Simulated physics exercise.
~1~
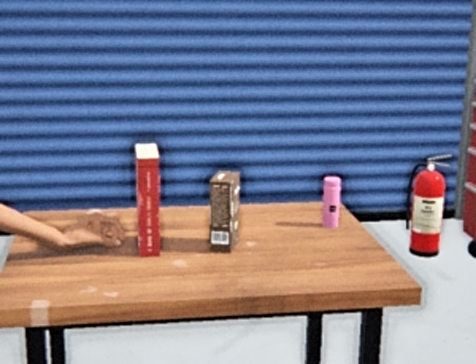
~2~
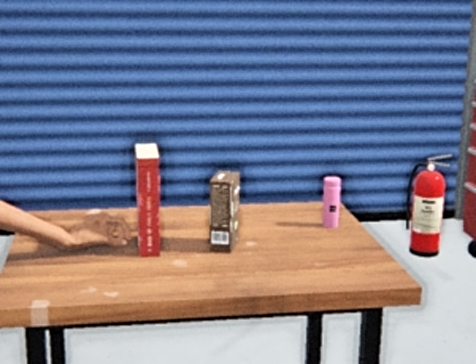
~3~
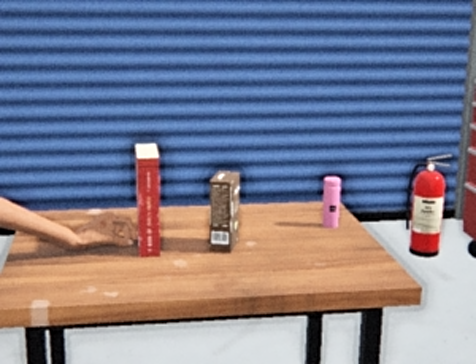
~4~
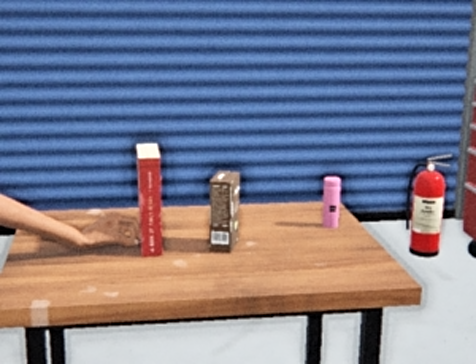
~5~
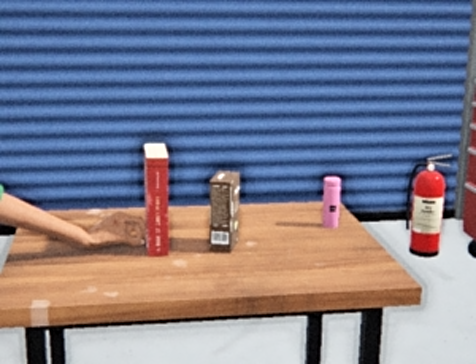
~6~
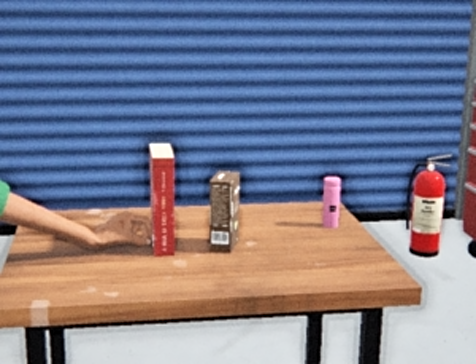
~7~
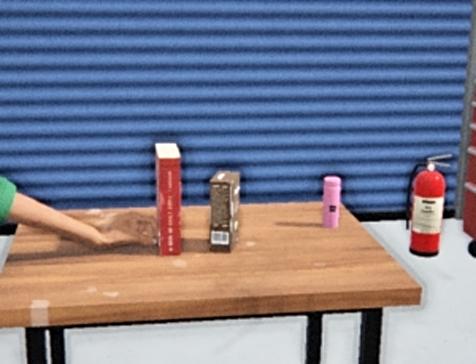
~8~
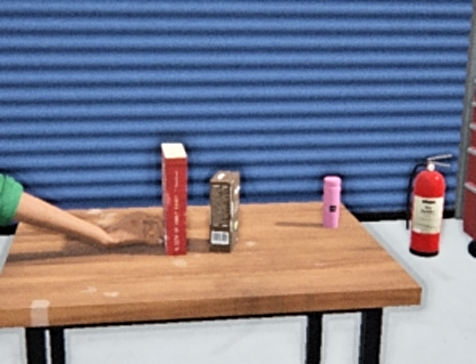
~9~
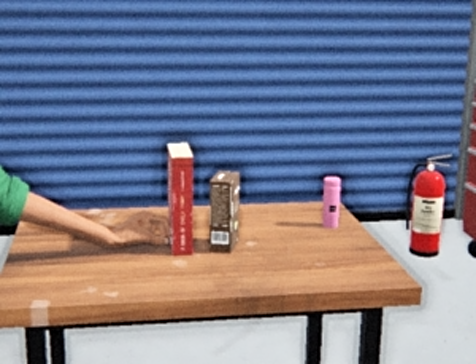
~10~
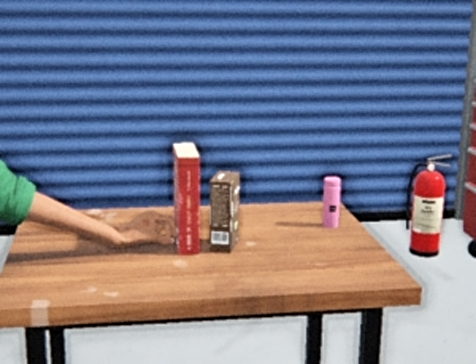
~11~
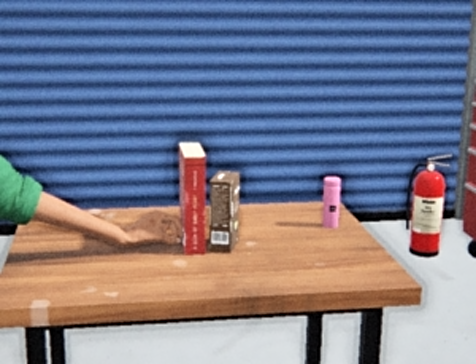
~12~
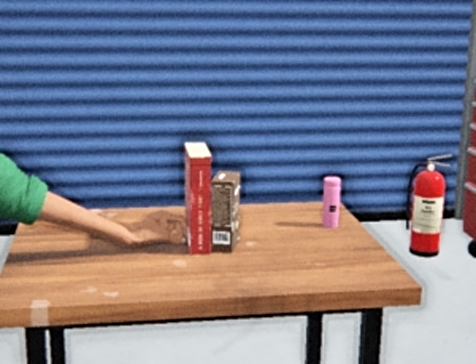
We see a hand beside an upright red book on a wooden table, with a brown packet and a pink shaker to the right. The hand slowly pushes the book rightward, and it slides upright until it stands close beside the packet.
